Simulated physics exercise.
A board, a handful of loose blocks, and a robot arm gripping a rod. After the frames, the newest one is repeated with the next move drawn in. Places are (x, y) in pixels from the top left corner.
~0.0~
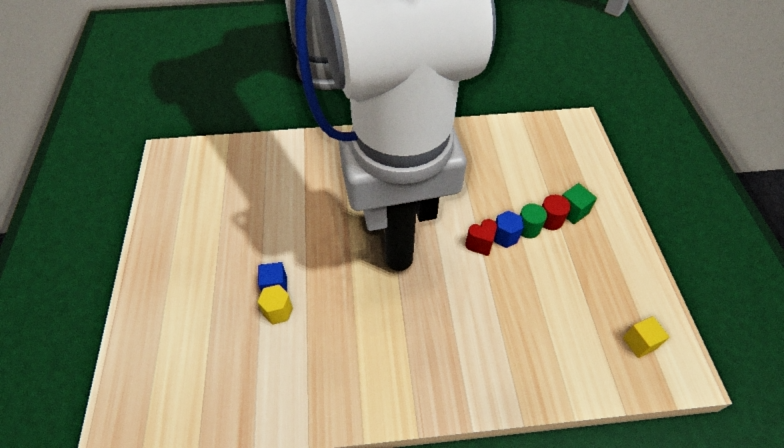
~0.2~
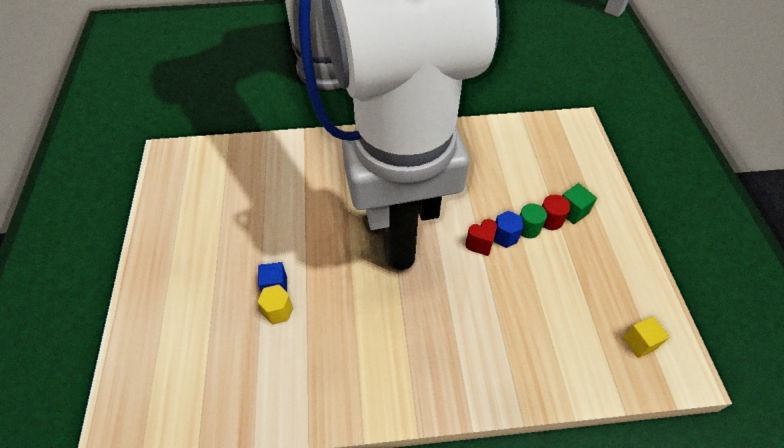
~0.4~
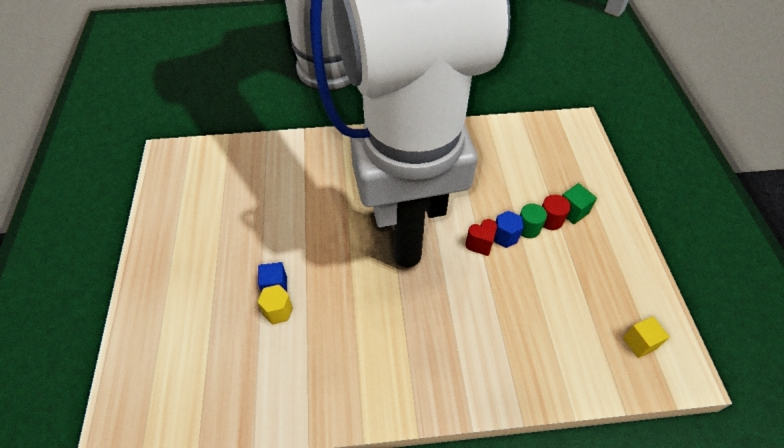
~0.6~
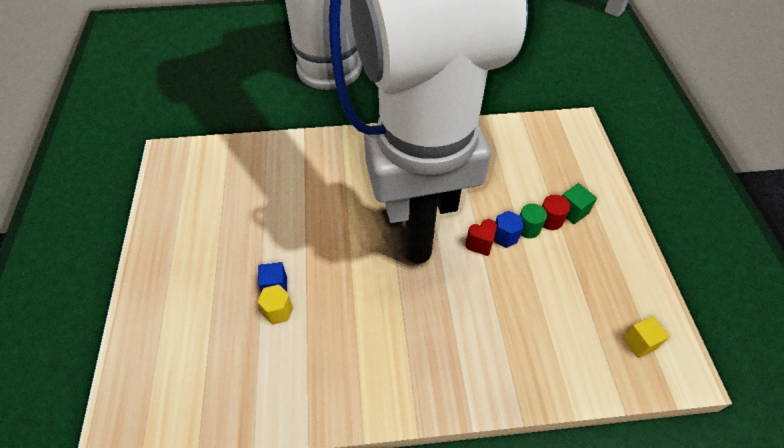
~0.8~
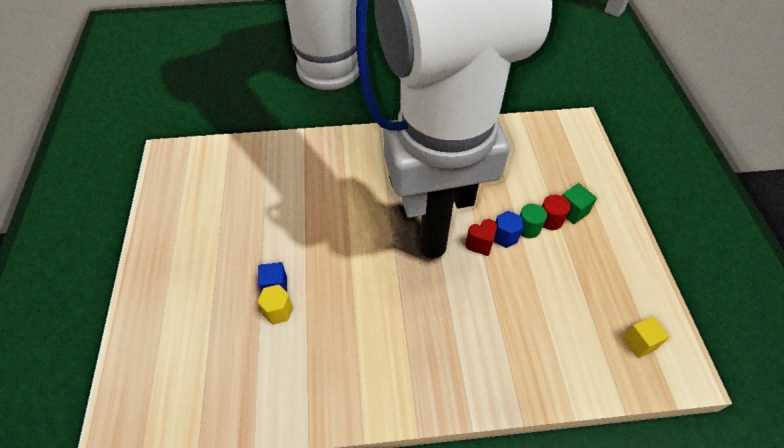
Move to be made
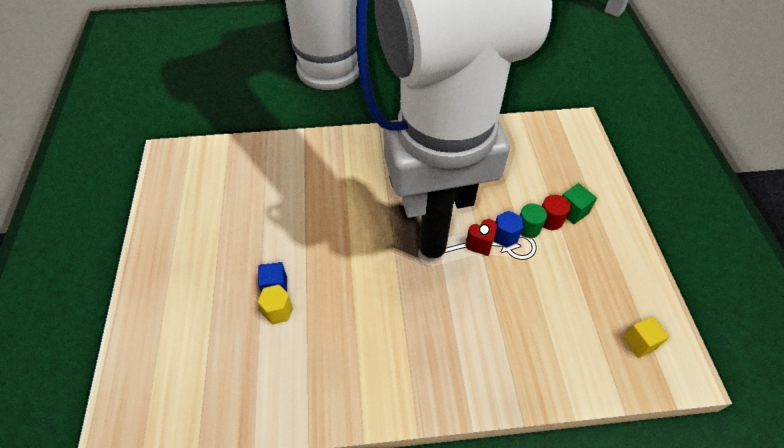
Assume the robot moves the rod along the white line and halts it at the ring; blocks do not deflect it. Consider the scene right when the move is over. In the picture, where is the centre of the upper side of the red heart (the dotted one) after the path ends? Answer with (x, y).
At roughly (536, 252).
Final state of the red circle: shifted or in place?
Once the path is done, it is somewhere new.
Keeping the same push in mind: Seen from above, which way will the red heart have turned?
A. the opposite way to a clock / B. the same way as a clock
B - the same way as a clock.
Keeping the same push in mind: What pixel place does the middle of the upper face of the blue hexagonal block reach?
Its top middle will sit at (552, 228).
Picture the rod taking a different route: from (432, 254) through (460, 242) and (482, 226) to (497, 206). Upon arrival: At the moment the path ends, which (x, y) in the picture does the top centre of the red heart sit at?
Somewhere near (501, 233).
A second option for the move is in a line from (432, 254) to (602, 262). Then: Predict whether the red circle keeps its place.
By the time the path is finished, it has moved at least a centimetre.
The drawn path runs from (432, 254) over (460, 246) and (490, 244) to (521, 246); the dot is on the red heart.
What follows on the original path. One third of the way, rod (462, 239); red heart (493, 230), turned 15° clockwise; blue hexagonal block (518, 221), turned 25° anticlockwise; green circle (539, 211); red circle (561, 203).
Two thirds of the way, rod (492, 236); red heart (518, 243), turned 80° clockwise; blue hexagonal block (527, 223), turned 50° anticlockwise; green circle (543, 209); red circle (565, 201).
At the end, rod (523, 239); red heart (536, 252), turned 150° clockwise; blue hexagonal block (552, 228), turned 75° anticlockwise; green circle (546, 207); red circle (567, 197).
